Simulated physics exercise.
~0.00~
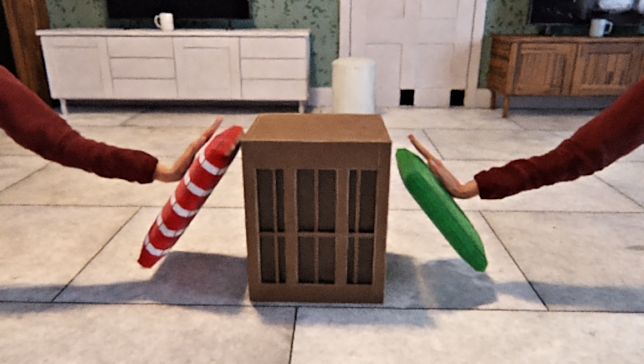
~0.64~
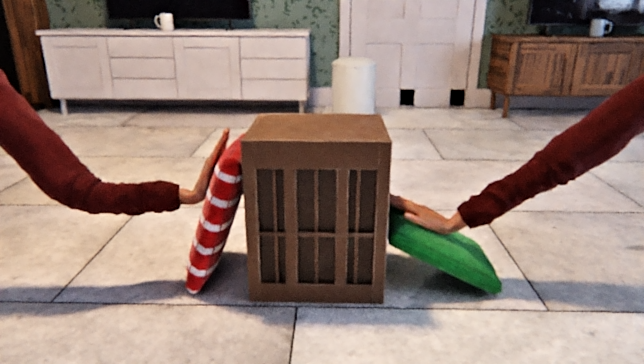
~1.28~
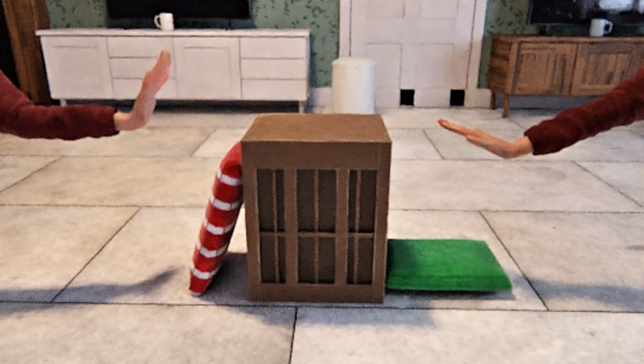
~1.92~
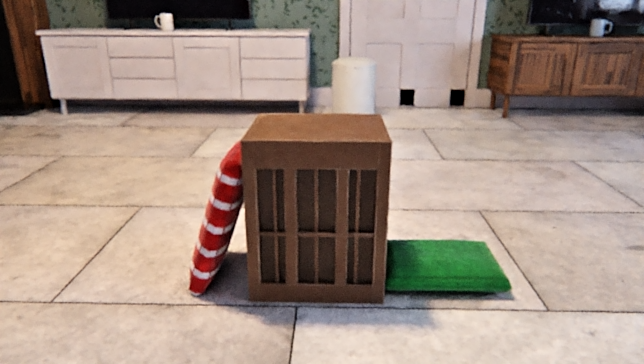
Two hands leaned a red striped pillow and a green soft bag against opposite sides of a brown crate, then let go and drew away. The pillow stayed propped on the left, while the green bag slid down and ended flat on the floor.
